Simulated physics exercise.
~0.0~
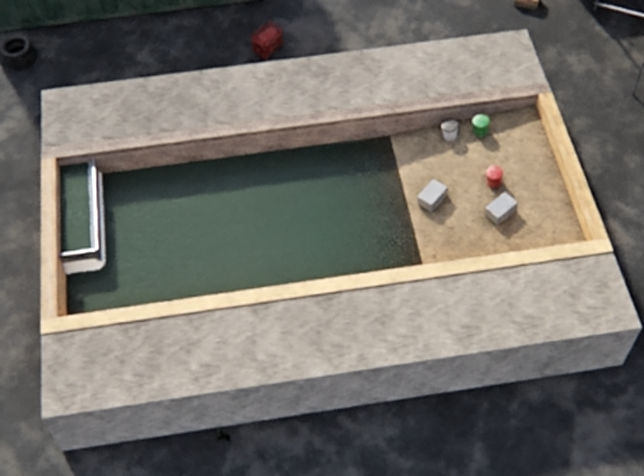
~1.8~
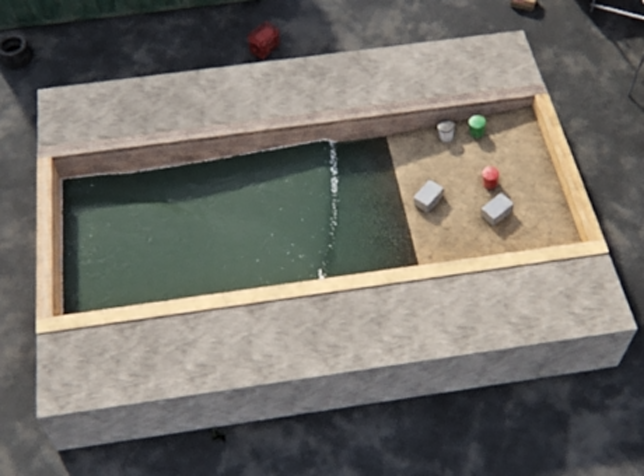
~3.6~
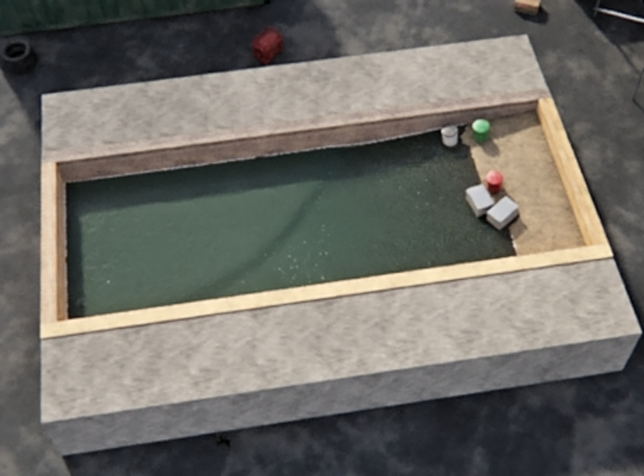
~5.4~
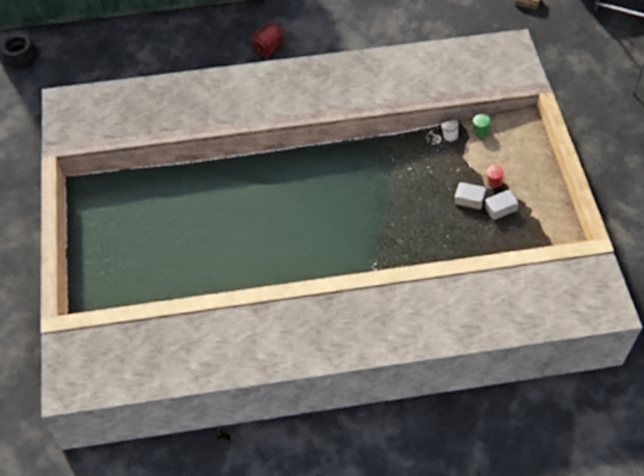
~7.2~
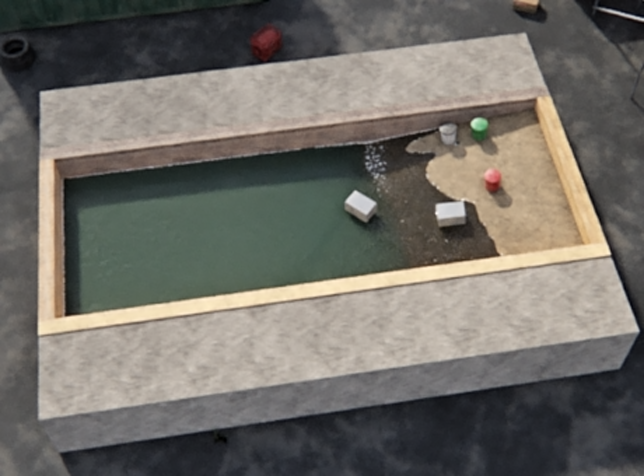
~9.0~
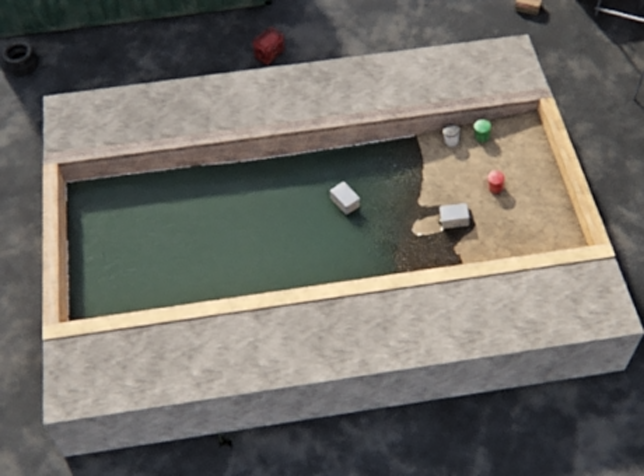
The clip opens on a long tank seen from above, with dark green water at the left behind a pale-framed panel and a sandy slope at the right holding white, green and red pails and two grey crates. The panel is gone next, and a foaming wave crosses the water toward the sand. It runs up the slope, pushing the left crate right, close beside the other. The water then draws back, leaving dark wet sand and dragging both crates left. Finally, one crate floats in the water, the other rests near its edge, and the pails remain upright on the sand.
